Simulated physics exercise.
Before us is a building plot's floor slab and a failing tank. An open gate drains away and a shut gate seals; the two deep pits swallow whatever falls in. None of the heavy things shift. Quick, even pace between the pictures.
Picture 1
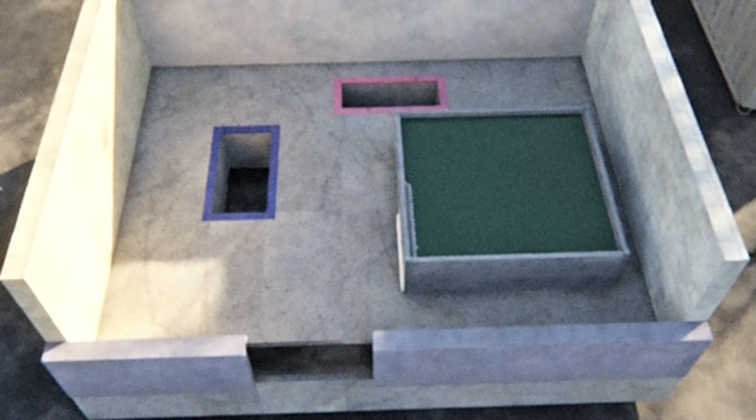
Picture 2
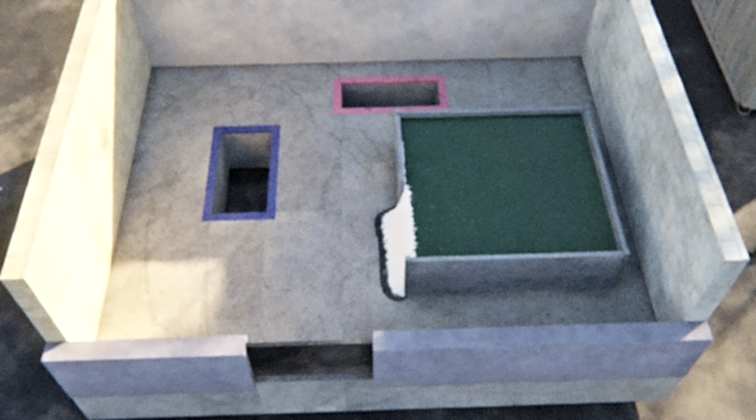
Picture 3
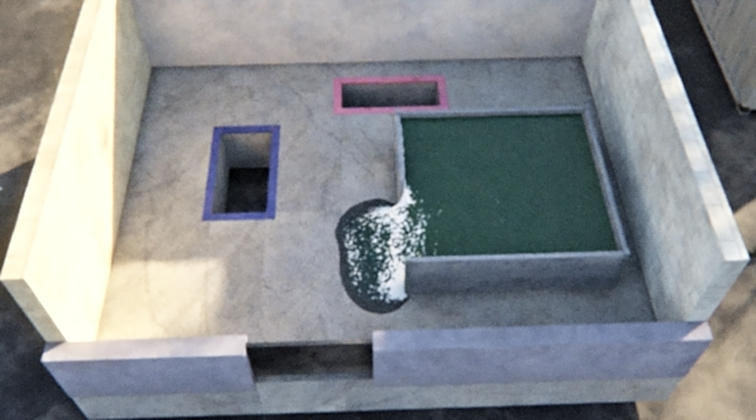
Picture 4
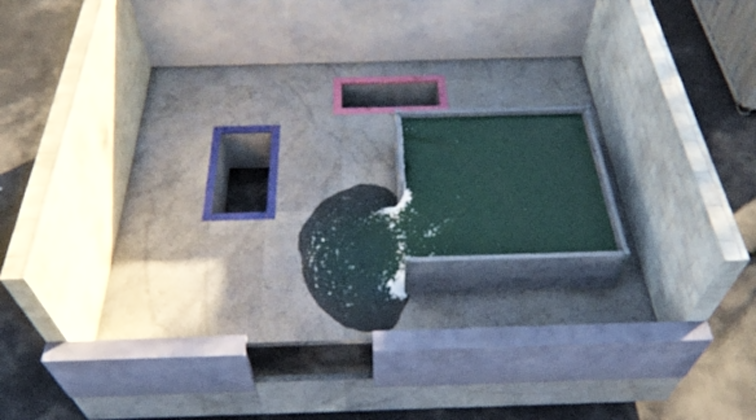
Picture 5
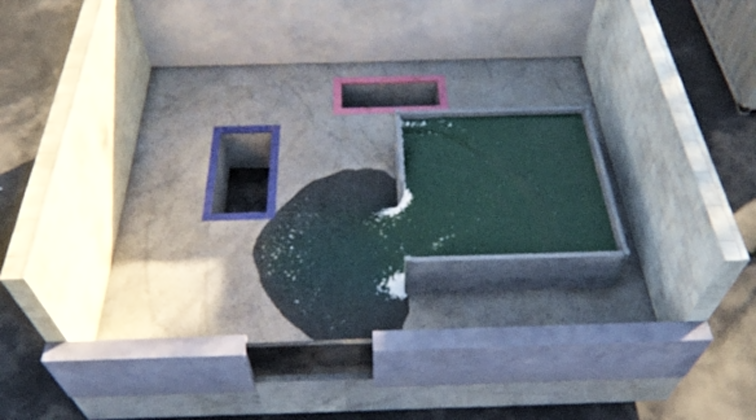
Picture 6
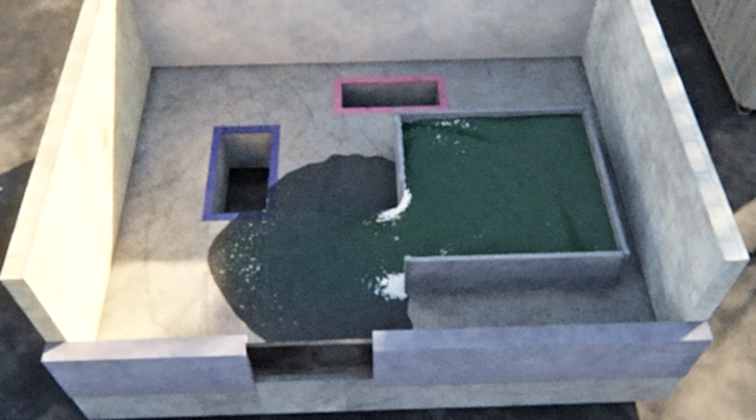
Dark green water sits still in an open tank on a walled concrete slab, then bursts in white foam through a gap in the tank's left side. It fans out leftward across the floor in a widening dark pool, reaching the lower edge of the blue-framed opening and the front wall.
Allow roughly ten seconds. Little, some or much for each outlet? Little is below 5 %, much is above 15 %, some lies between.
The gate gets little. The blue pit gets much. The pink pit gets some.
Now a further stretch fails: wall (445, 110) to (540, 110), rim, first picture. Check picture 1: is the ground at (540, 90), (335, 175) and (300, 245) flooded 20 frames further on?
Point 1: Inundated; point 2: Unwetted; point 3: Unwetted.
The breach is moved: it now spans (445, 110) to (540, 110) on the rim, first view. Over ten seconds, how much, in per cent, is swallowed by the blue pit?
Per cent to blue: 4.
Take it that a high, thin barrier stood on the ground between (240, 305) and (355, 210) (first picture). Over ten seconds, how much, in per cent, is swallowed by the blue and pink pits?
The blue pit takes 14 per cent and the pink pit 15 per cent.
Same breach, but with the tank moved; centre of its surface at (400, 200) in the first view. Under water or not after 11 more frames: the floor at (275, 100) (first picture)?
There: Clear.
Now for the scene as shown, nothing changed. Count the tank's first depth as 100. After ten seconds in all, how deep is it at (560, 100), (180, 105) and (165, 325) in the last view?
About 8, 18 and 16 per cent.
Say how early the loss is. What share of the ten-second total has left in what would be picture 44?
55 per cent.
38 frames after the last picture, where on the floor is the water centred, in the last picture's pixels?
My reading is close to (340, 215).
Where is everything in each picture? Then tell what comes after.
Still water in the open tank at (503, 182), in the first picture.
Water pours out at (406, 242) and has run to (392, 294), in the second picture.
The front is at (348, 218), out from the gap at (406, 242), in the third picture.
Water pours out at (406, 243) and has run to (308, 230), in the fourth picture.
The front is at (262, 243), out from the gap at (406, 243), in the fifth picture.
Water pours out at (406, 242) and has run to (218, 271), in the sixth picture.
A moment on, water covers 35 % of the floor; the gate 0 %, the blue pit 1 %, the pink pit 0 %.
Next, water covers 40 % of the floor; the gate 0 %, the blue pit 4 %, the pink pit 0 %.
Then, water covers 55 % of the floor; the gate 0 %, the blue pit 7 %, the pink pit 0 %.
Later, water covers 75 % of the floor; the gate 0 %, the blue pit 18 %, the pink pit 2 %.
In the end, water covers 95 % of the floor; the gate 0 %, the blue pit 28 %, the pink pit 9 %.
